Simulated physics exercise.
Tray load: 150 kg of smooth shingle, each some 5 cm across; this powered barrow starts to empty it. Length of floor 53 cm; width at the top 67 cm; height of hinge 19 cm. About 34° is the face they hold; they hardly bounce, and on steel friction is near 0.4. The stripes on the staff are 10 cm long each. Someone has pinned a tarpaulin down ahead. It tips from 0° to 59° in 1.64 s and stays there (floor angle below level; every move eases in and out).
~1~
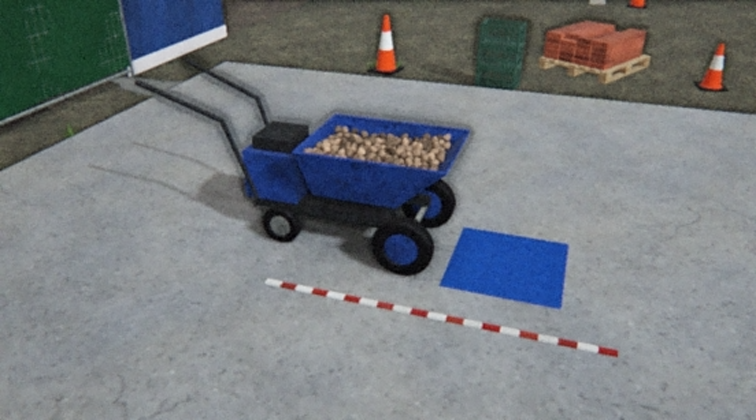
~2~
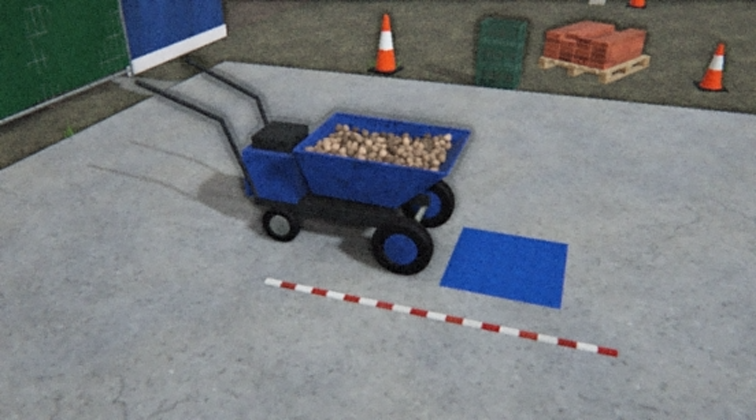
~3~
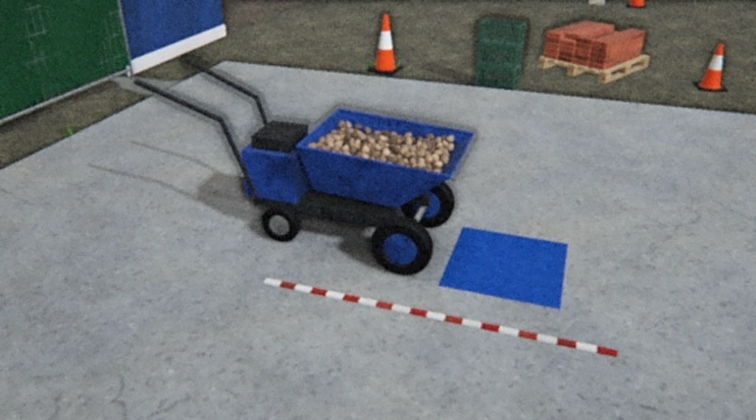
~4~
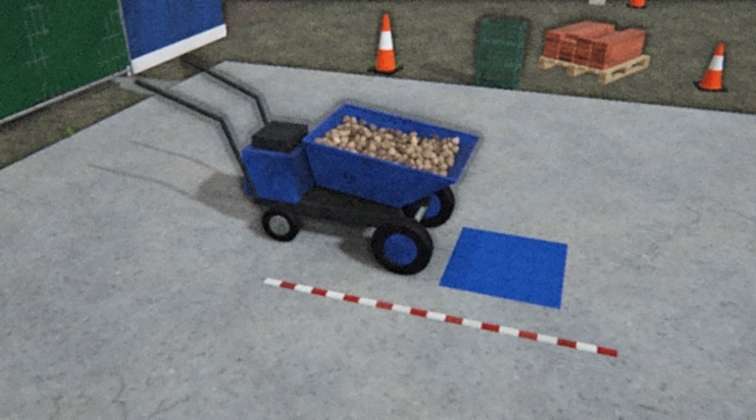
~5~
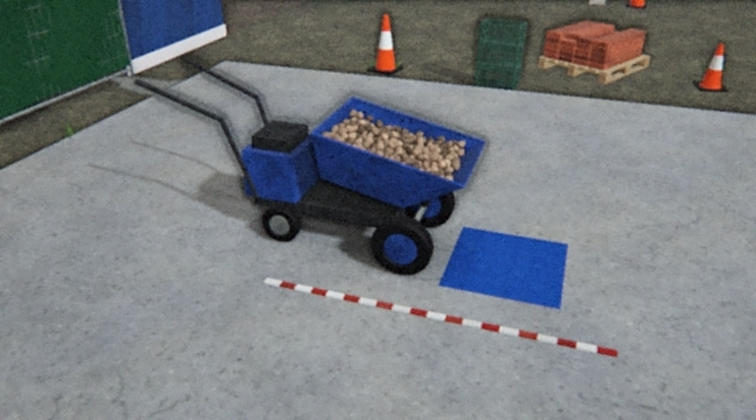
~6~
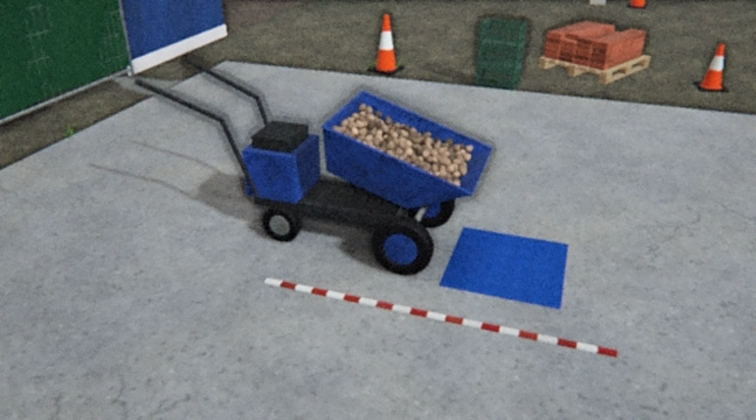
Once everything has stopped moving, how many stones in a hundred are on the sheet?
Roughly 50 of every hundred stones are there.
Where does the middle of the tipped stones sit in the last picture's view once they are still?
Somewhere around (548, 266) in the last picture.
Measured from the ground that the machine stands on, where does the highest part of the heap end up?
Around 20 cm above it, I'd say.
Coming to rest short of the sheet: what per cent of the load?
I'd put it at around 0 per cent.
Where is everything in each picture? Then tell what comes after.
The first frame shows lip at (446, 174), floor tilted 0°, highest stones at (373, 142).
In the second frame, the tray is at 1°, its lip at (447, 175); the top of the load is at (374, 141).
The third frame shows lip at (451, 177), floor tilted 3°, highest stones at (372, 139).
In the fourth frame, the tray is at 7°, its lip at (457, 181); the top of the load is at (356, 132).
In the fifth frame, the tray is at 12°, its lip at (464, 187); the top of the load is at (358, 124).
The sixth frame shows lip at (472, 194), floor tilted 18°, highest stones at (364, 119).
A little later the floor is at 50°; 100 % in the tray; the foremost stones are at (507, 211).
Then the floor is at 59°; 58 % in the tray, 33 % on the sheet, 10 % off the sheet elsewhere; the foremost stones are at (592, 277).
Later still the floor is at 59°; 27 % in the tray, 36 % on the sheet, 37 % off the sheet elsewhere; the foremost stones are at (658, 289).
In the end the floor is at 59°; 0 % in the tray, 50 % on the sheet, 50 % off the sheet elsewhere; the foremost stones are at (700, 279).
